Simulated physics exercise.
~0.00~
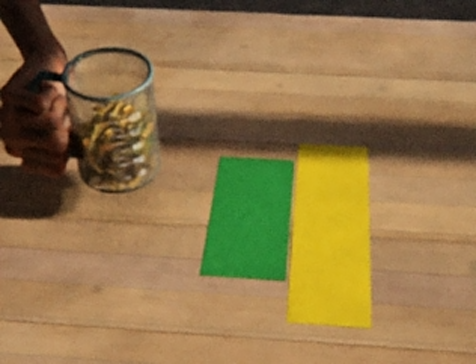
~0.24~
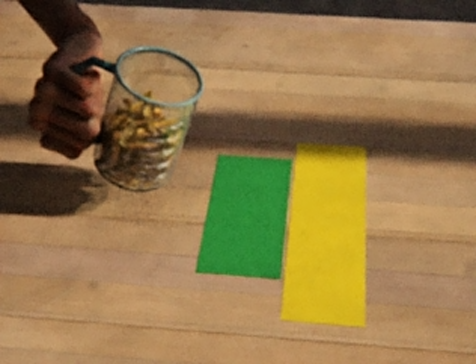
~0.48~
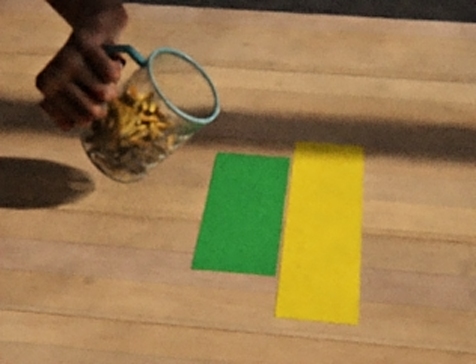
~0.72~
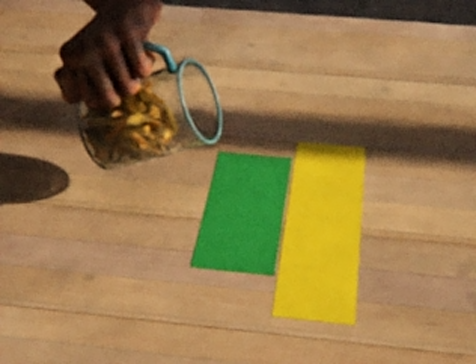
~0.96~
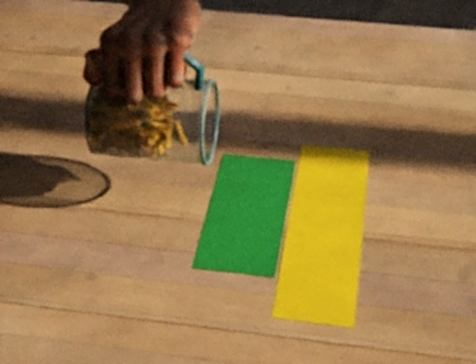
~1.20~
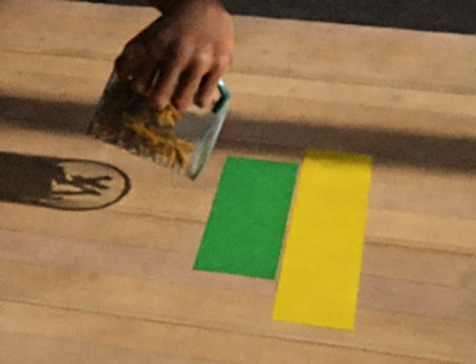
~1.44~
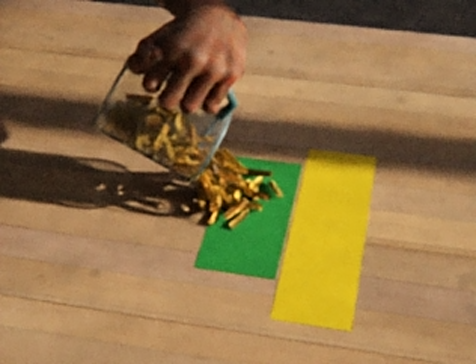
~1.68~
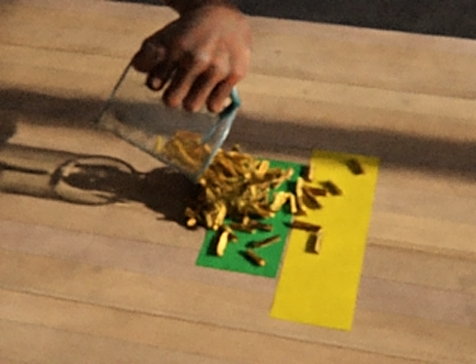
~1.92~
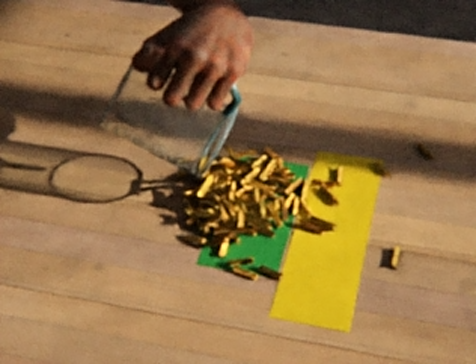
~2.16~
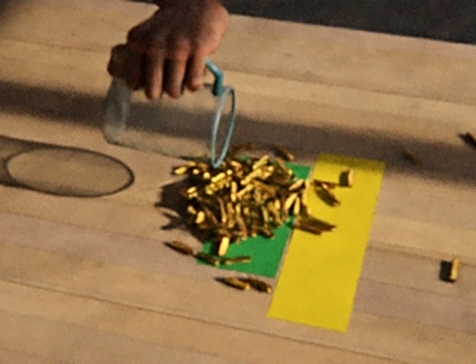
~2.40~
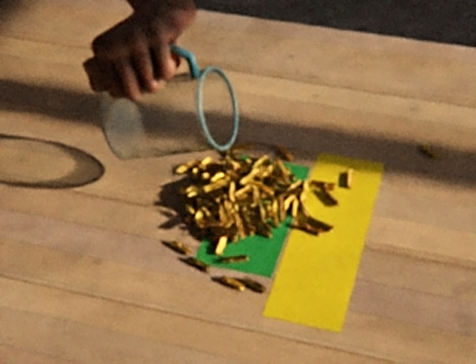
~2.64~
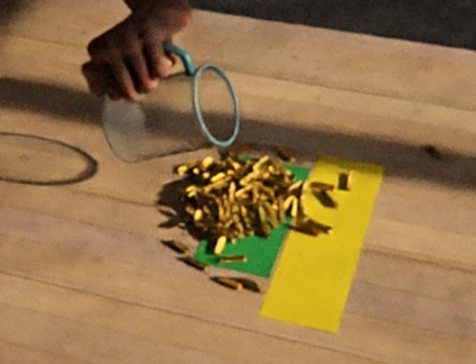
A hand grips a clear jug with a blue-green rim, filled with small golden-brown pieces, at the upper left of a light wooden table seen from above at an angle. To its right lie a green mat and a longer yellow mat, side by side. The hand moves right while tipping the jug onto its side, then further over. Pieces spill onto the green mat and pile up, some scattering across the yellow mat and bare wood. The hand turns the emptied jug partly back and holds it tilted beside the heap, which mostly covers the green mat.
